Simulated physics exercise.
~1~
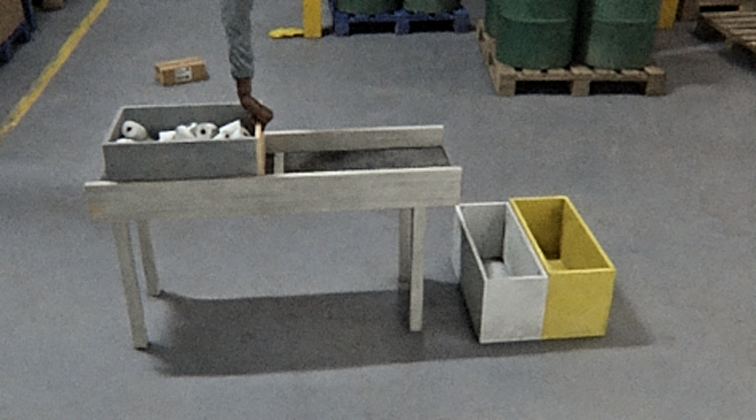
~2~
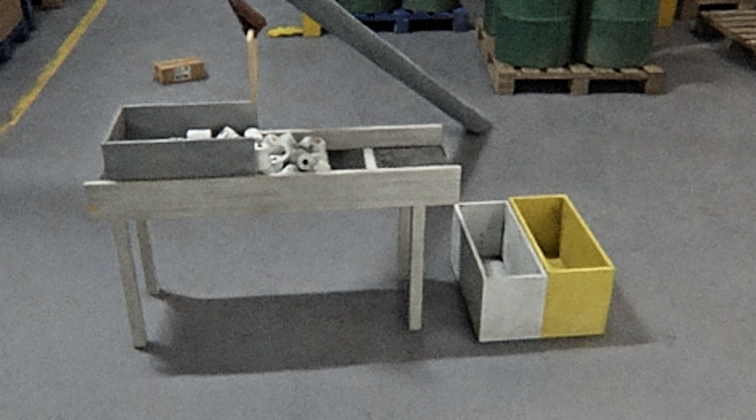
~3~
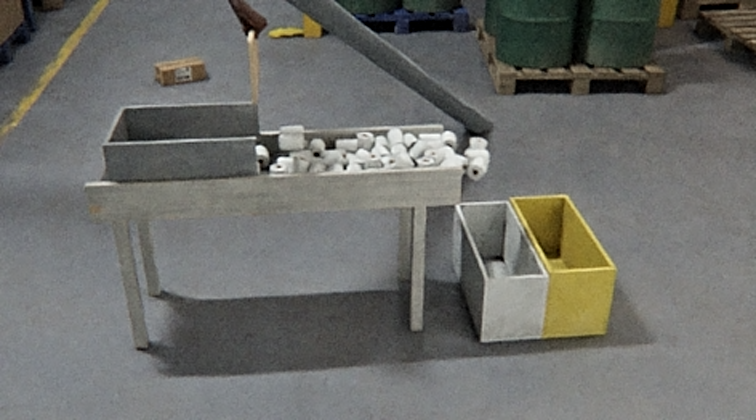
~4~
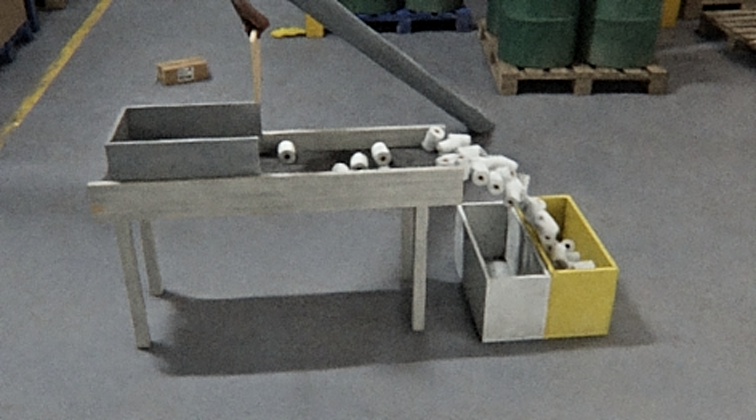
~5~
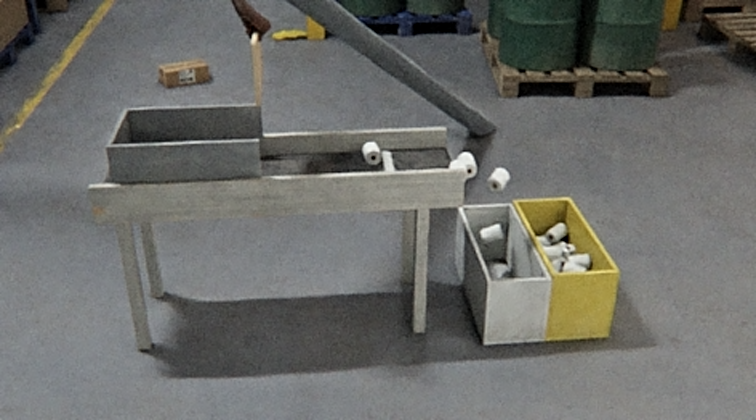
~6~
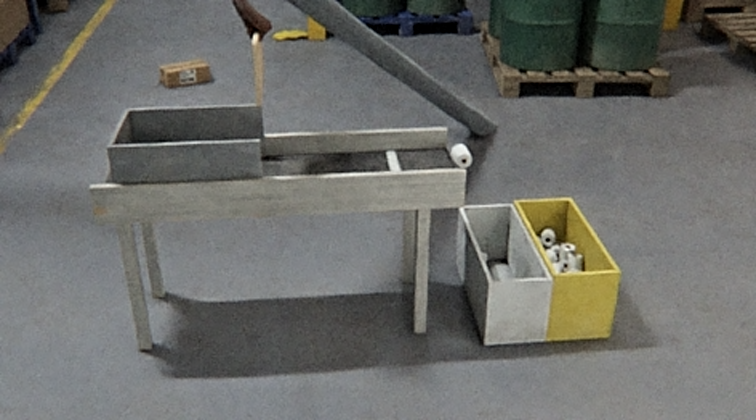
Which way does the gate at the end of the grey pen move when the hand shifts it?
The gate moves up, opening the end of the pen so the rolls can ride out on the belt.
A hand pulled up the gate of a grey pen, and a crowd of white paper rolls rode the belt to the right and tumbled off its end, mostly into the yellow tote, with a last roll just leaving the belt.
